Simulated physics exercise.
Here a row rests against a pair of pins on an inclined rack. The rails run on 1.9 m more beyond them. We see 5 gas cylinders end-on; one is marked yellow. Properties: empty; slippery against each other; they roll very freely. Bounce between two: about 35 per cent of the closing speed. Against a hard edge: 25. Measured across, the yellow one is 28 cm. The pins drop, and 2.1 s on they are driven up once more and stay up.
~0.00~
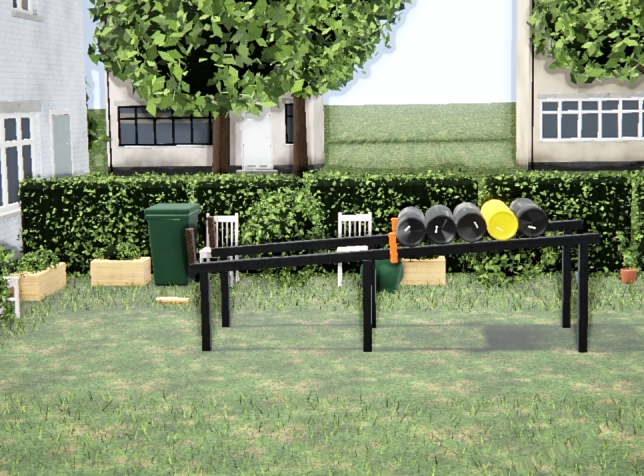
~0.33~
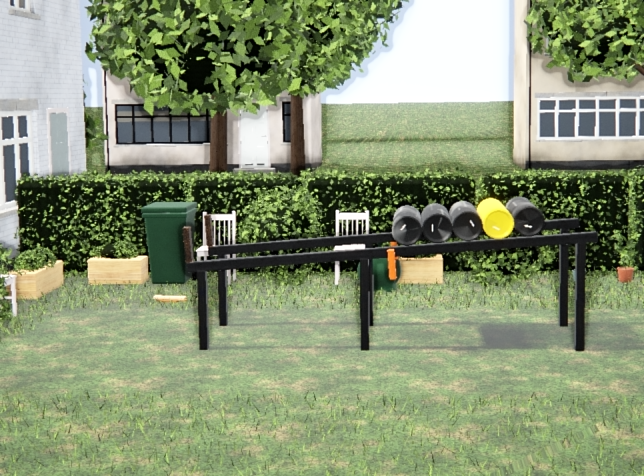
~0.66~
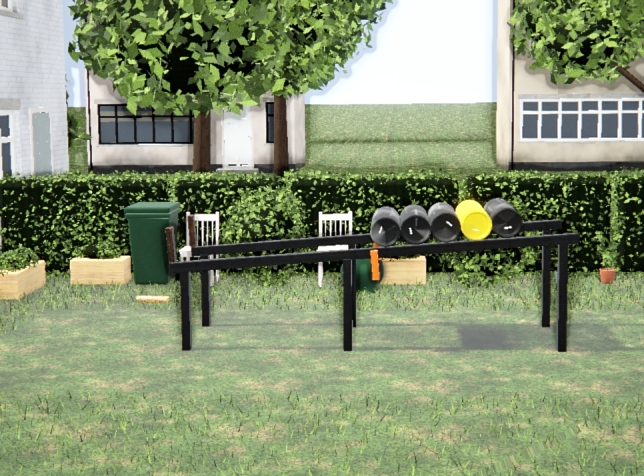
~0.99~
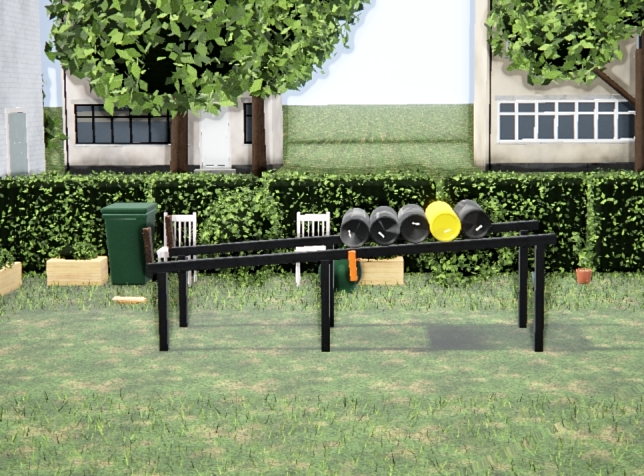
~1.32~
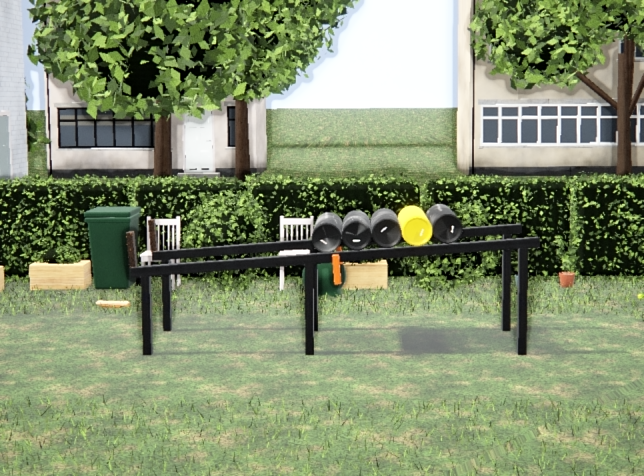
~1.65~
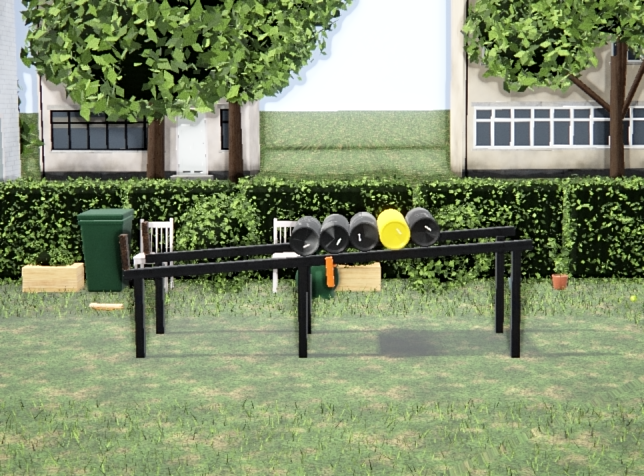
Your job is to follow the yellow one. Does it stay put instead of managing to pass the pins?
Yes, it stays.
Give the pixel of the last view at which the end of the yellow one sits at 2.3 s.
Roughly at (354, 238).
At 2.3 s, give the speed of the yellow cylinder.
Close to 0.7 m/s then.
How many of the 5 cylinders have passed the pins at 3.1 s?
By that time, 3.
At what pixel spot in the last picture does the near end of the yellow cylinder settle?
It comes to rest at about (346, 238).
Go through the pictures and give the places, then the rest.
The first picture shows yellow (503, 225); pins up; the rack falls 4°.
The second picture shows yellow (499, 224); pins down.
The third picture shows yellow (477, 225); pins down; the first has rolled 5 cm.
The fourth picture shows yellow (446, 227); pins down; the first has rolled 15 cm.
The fifth picture shows yellow (417, 231); pins down; the first has rolled 25 cm.
The sixth picture shows yellow (395, 235); pins down; the first has rolled 40 cm.
Then, 2.3 s in, yellow is on the rails, 25 cm above the pins, rolling left; 3 below the pins.
Then, 3.1 s in, yellow is on the rails, 15 cm above the pins; 3 below the pins.
In the end (4.0 s), yellow is on the rails, 15 cm above the pins; 3 below the pins.
